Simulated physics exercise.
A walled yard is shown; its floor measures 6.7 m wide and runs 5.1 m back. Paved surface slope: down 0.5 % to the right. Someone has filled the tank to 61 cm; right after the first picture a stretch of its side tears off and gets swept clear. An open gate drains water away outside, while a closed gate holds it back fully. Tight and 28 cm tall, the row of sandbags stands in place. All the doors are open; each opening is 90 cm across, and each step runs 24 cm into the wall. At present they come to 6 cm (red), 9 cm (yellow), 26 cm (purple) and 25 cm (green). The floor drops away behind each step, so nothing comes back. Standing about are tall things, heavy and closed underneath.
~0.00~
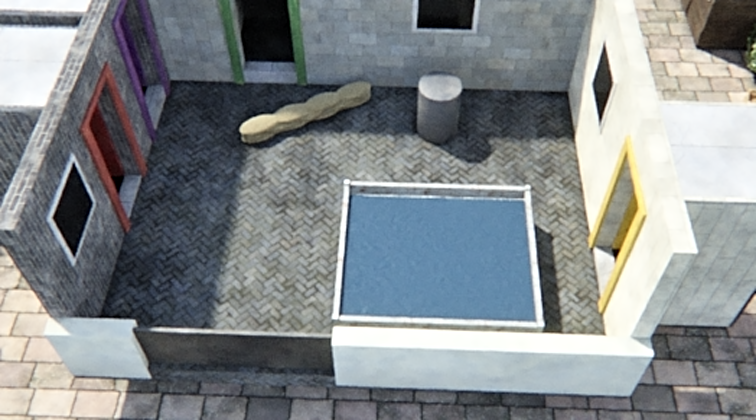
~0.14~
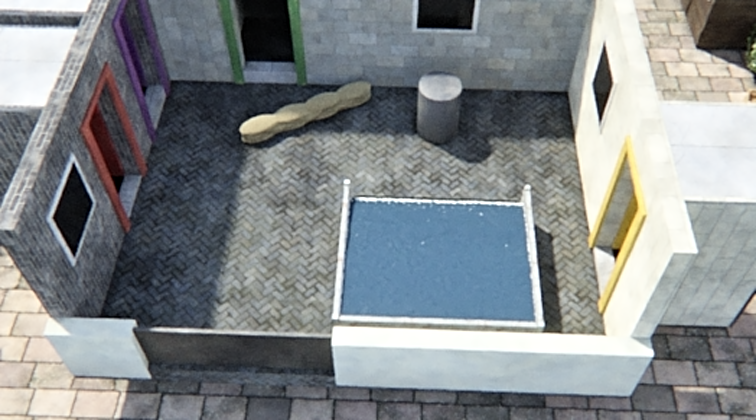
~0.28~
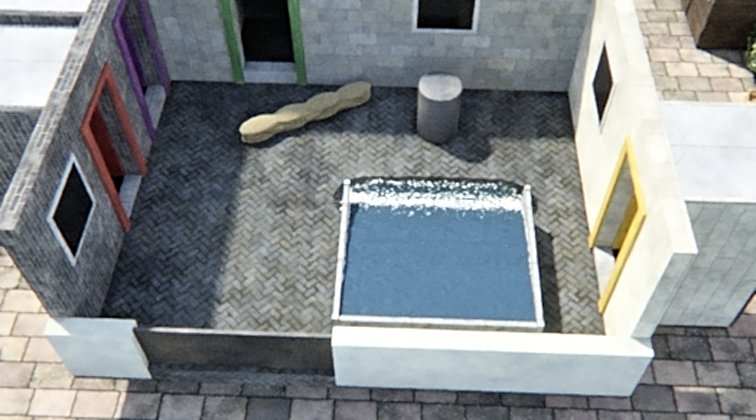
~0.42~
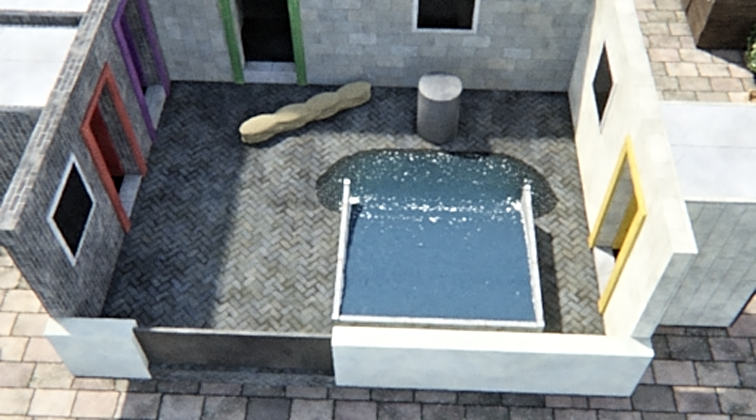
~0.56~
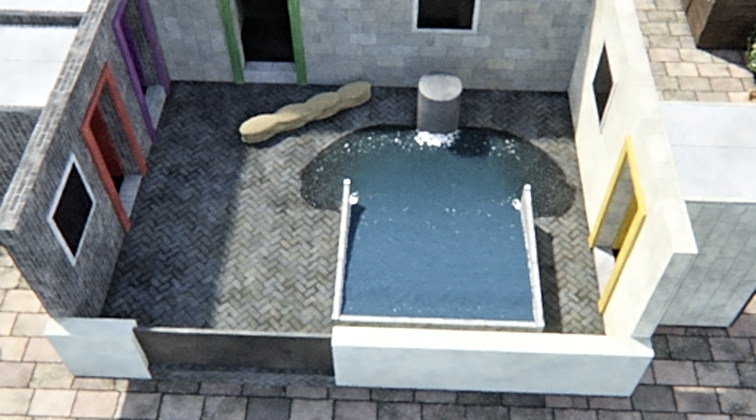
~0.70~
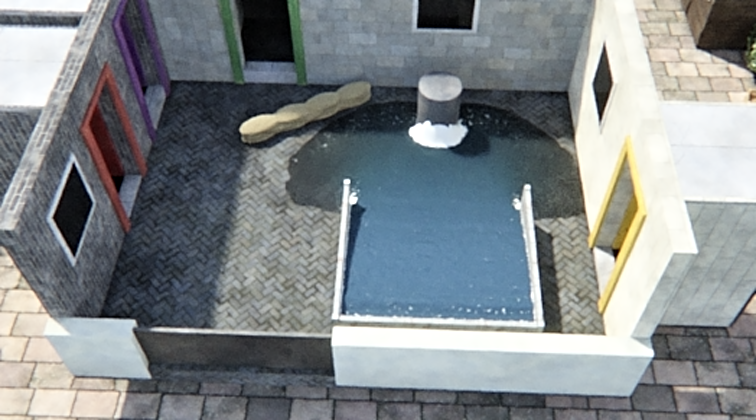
A walled yard holds a tank whose far side opens, and water spreads around a grey cylinder.
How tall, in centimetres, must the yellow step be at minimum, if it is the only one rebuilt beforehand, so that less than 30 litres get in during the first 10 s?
It needs to be at least 13 cm tall.
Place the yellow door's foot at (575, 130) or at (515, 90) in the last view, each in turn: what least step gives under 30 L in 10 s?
About 29 cm, then about 31 cm.
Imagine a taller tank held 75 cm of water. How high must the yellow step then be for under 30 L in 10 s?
A step of about 18 cm does it.
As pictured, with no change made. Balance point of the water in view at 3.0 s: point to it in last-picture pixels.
Roughly (438, 166).
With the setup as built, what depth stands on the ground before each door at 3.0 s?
Depths in cm: Red 0, yellow 0, purple 8, green 4.
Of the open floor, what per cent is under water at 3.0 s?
Around 60 per cent of the free floor.
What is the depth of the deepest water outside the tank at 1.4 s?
Roughly 40 cm.
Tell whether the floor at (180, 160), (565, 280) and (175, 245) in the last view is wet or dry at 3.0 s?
1: Awash; 2: Unwetted; 3: Unwetted.
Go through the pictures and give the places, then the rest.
The tank at (437, 252) is whole and still, 61 cm deep; the yellow door at (614, 233) is dry, in the first frame.
The front is at a hidden place, 0.2 m from the gap on the far side; 0.5 m2 of floor is wet, 61 cm left at the back, in the second frame.
Water pours out on the far side and has run 0.7 m, to (367, 180); about 11 cm deep outside, 61 cm at the back, in the third frame.
The front is at (369, 154), 1.2 m from the gap on the far side; 3.5 m2 of floor is wet, 61 cm left at the back, in the fourth frame.
The front is at (378, 129), 1.7 m from the gap on the far side; 5.3 m2 of floor is wet, 59 cm left at the back, in the fifth frame.
The front is at (390, 106), 2.3 m from the gap on the far side; 7.0 m2 of floor is wet, 53 cm left at the back; the yellow door at (614, 233), 2.4 m from the gap, is still 1.3 m from the nearest water, in the sixth frame.
After 1.4 s water covers 35 % of the floor, deepest (40 cm) near (438, 145); it has not reached the yellow door.
After 3.0 s water covers 60 % of the floor, deepest (42 cm) near (568, 101); it has not reached the yellow door.
After 10.0 s water covers 95 % of the floor, deepest (18 cm) near (303, 132); 9 cm at the yellow door, 65 litres in over its 9 cm step.
At the yellow door as built, the water arrived by 3.3 s and peaked near 21 cm at 6.6 s.
With a step of 10.5 cm, 51 litres would have come in within the 10 s; with 15 cm, 21 litres. So under 30 litres takes about 13 cm.
